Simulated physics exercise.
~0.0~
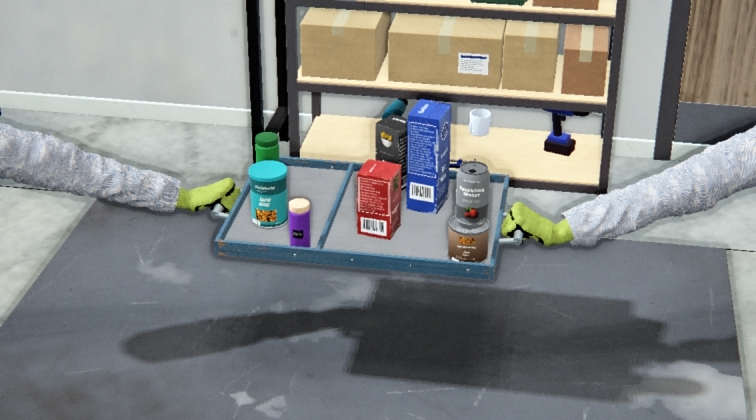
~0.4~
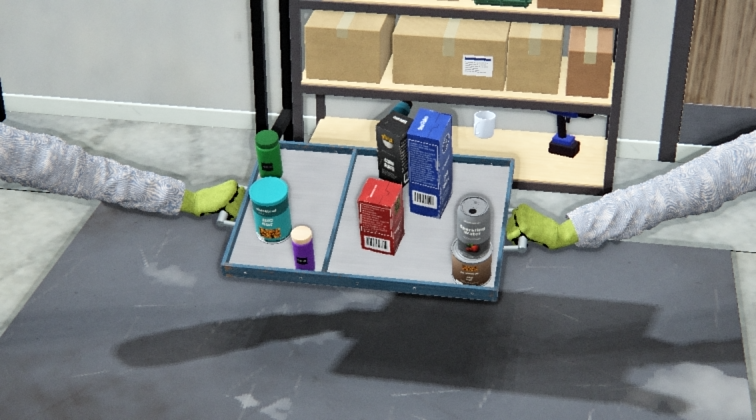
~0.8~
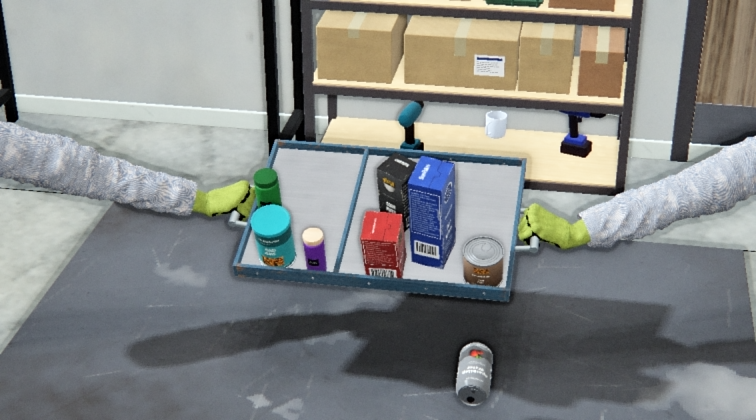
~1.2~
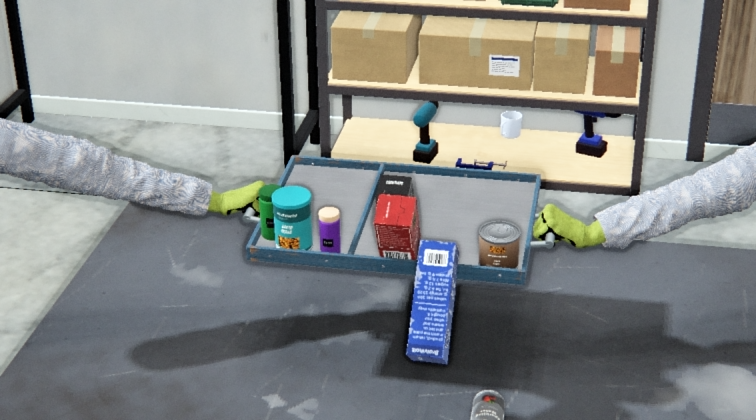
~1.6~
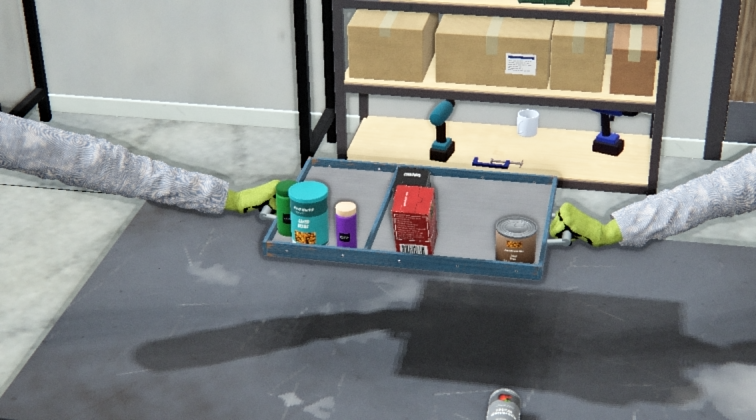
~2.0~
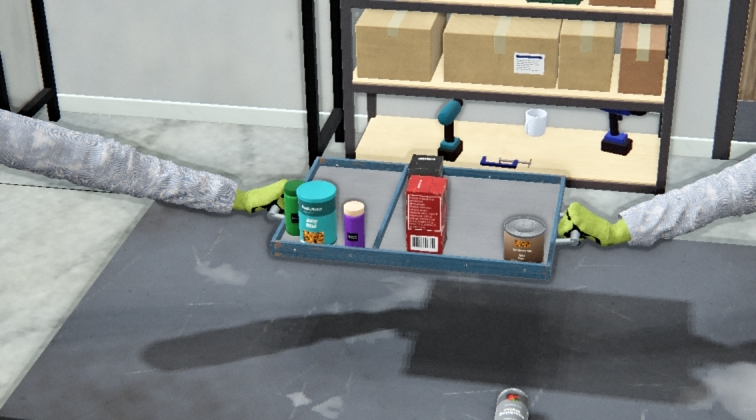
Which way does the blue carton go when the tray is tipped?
It moves down, sliding and tumbling over the near edge of the tray.
